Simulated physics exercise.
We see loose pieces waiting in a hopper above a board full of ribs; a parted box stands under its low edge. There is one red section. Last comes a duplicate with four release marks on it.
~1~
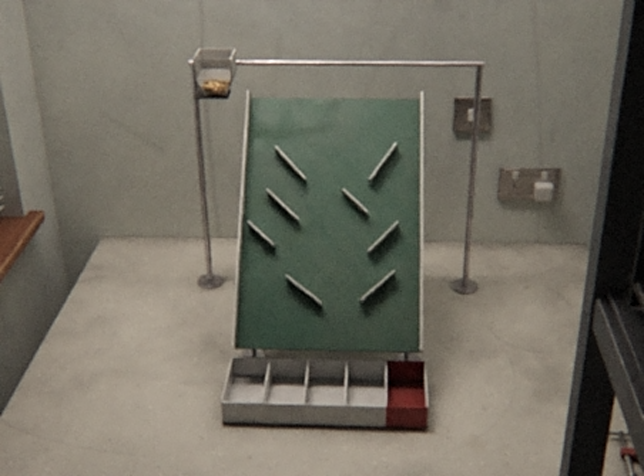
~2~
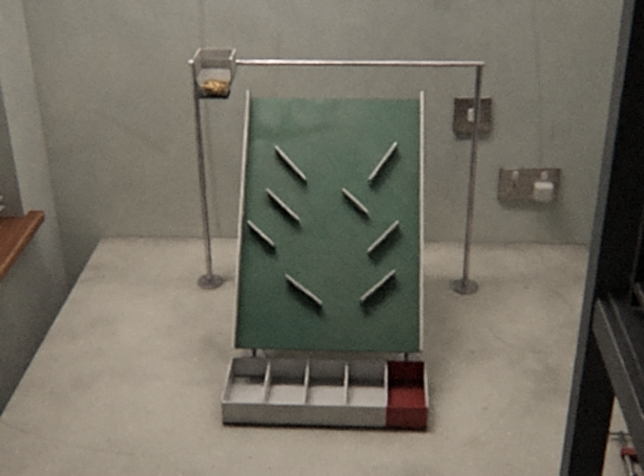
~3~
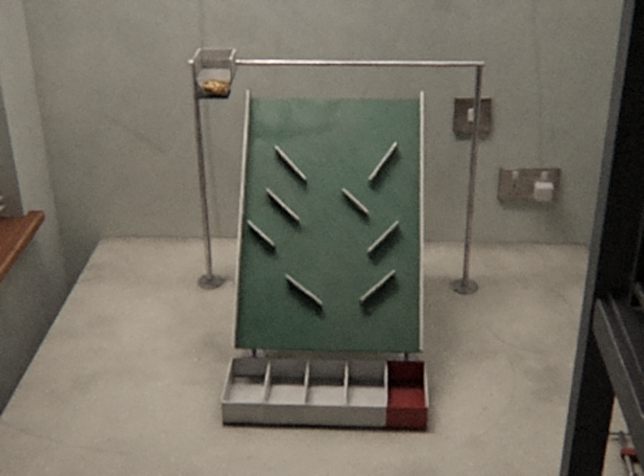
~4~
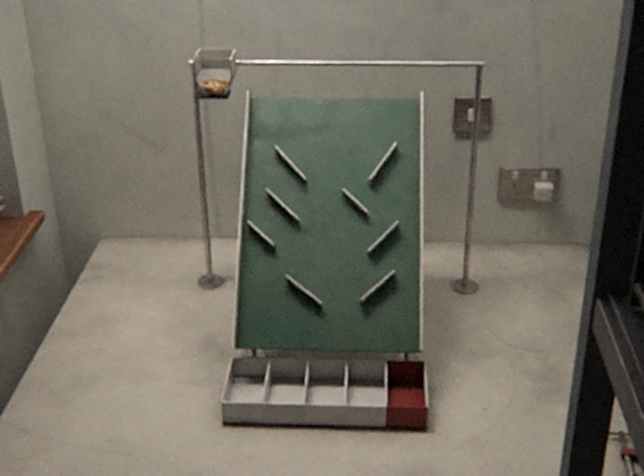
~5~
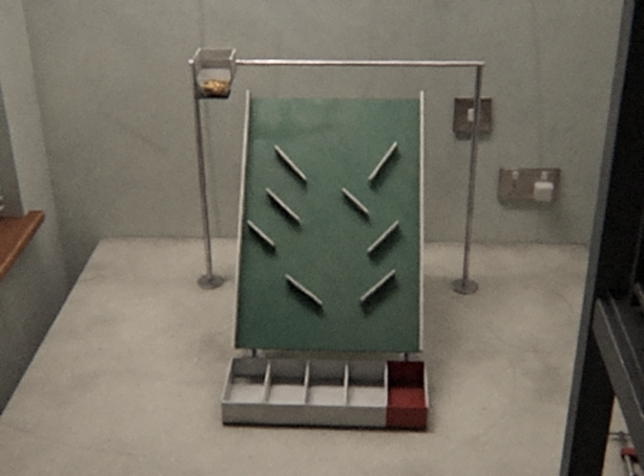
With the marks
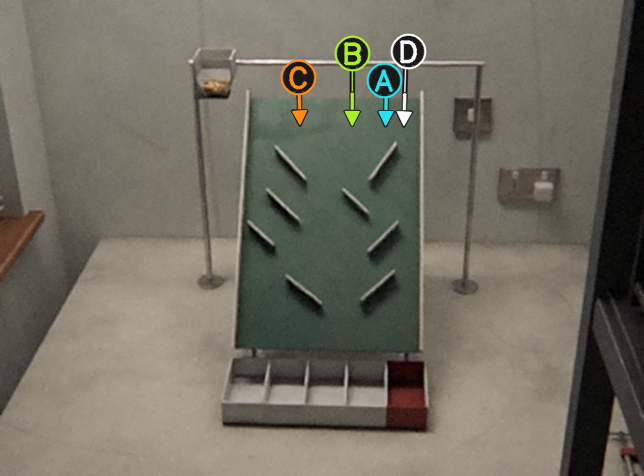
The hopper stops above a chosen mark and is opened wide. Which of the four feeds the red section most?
I would pick mark D.
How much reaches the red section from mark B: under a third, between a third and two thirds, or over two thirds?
Mark B gives under a third.
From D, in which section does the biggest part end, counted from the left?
The fifth from the left.
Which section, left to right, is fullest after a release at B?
It is the third one.
On the marked copy, mark A meets the board at (385, 120); mark B meets the board at (352, 120); mark C meets the board at (299, 119); mark D meets the board at (403, 120).
With A, a small part in the red section, most in other sections, a small part outside the box.
With B, a stray few in the red section, nearly all in other sections, a small part outside the box.
With C, a stray few in the red section, most in other sections, a small part outside the box.
With D, about half in the red section, about a quarter in other sections, about a quarter outside the box.
